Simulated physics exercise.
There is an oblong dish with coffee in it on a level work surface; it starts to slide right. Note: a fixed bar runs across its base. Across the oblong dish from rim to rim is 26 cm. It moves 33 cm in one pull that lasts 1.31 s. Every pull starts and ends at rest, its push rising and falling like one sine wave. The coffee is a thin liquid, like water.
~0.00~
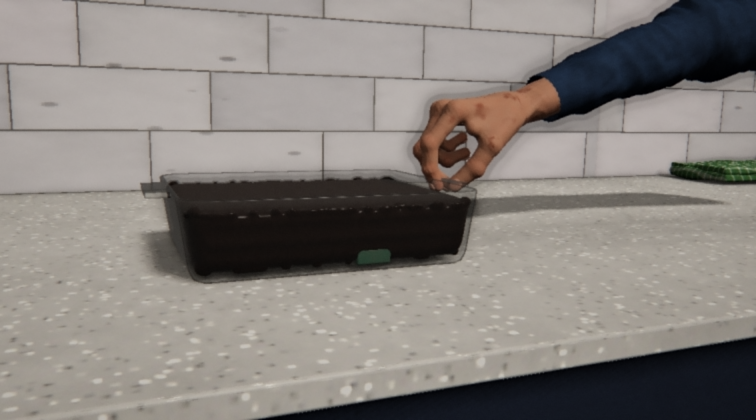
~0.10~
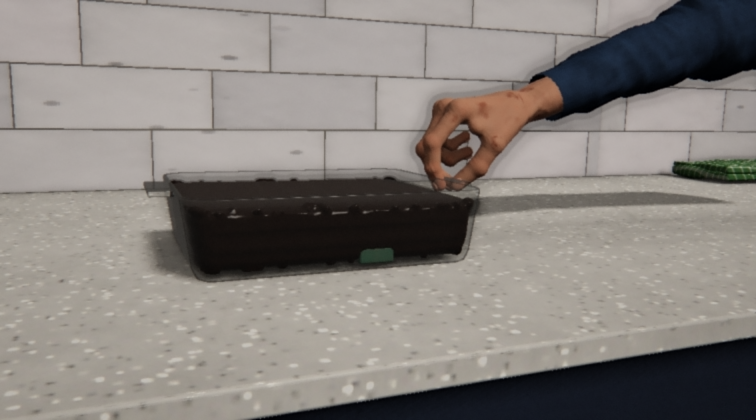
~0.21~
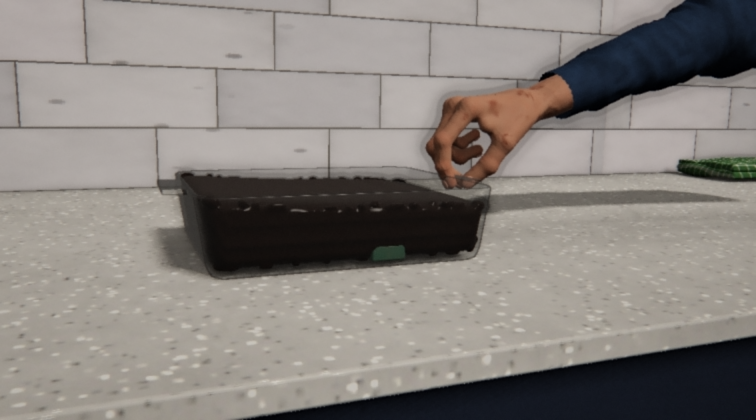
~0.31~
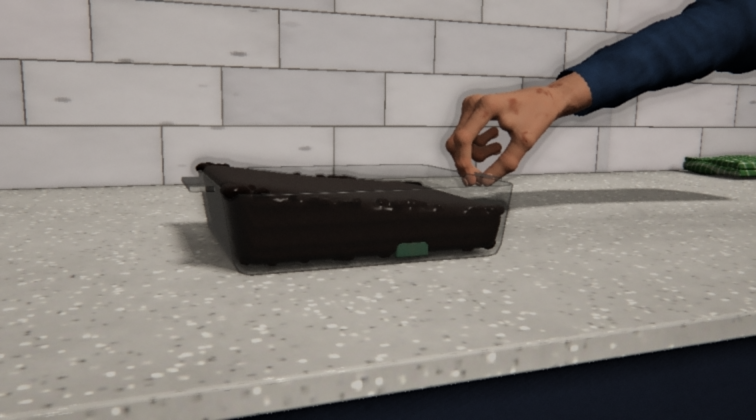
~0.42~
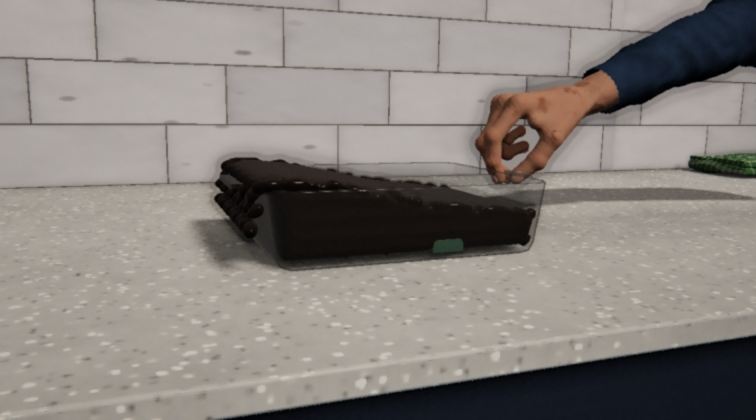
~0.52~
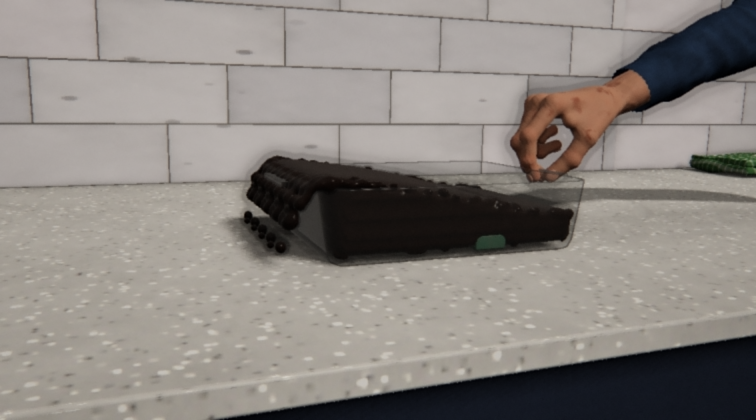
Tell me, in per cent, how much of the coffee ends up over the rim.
I would say roughly 15 percent of it goes over.
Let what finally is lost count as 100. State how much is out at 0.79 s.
Near 30 in a hundred.
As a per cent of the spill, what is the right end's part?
I reckon around 60 % of it leaves on the right.
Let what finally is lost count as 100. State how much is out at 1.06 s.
70 in a hundred, roughly.
After 0.79 s it has gone 23 cm; 5 per cent is out over the left end and 0 over the right.
After 1.06 s it has gone 32 cm; 5 per cent is out over the left end and 5 over the right.
After 1.33 s it has gone 33 cm; 5 per cent is out over the left end and 8 over the right.
After 1.60 s it has gone 33 cm; 6 per cent is out over the left end and 8 over the right.
In the end 15 per cent is out in all, 6 of it over the left end.
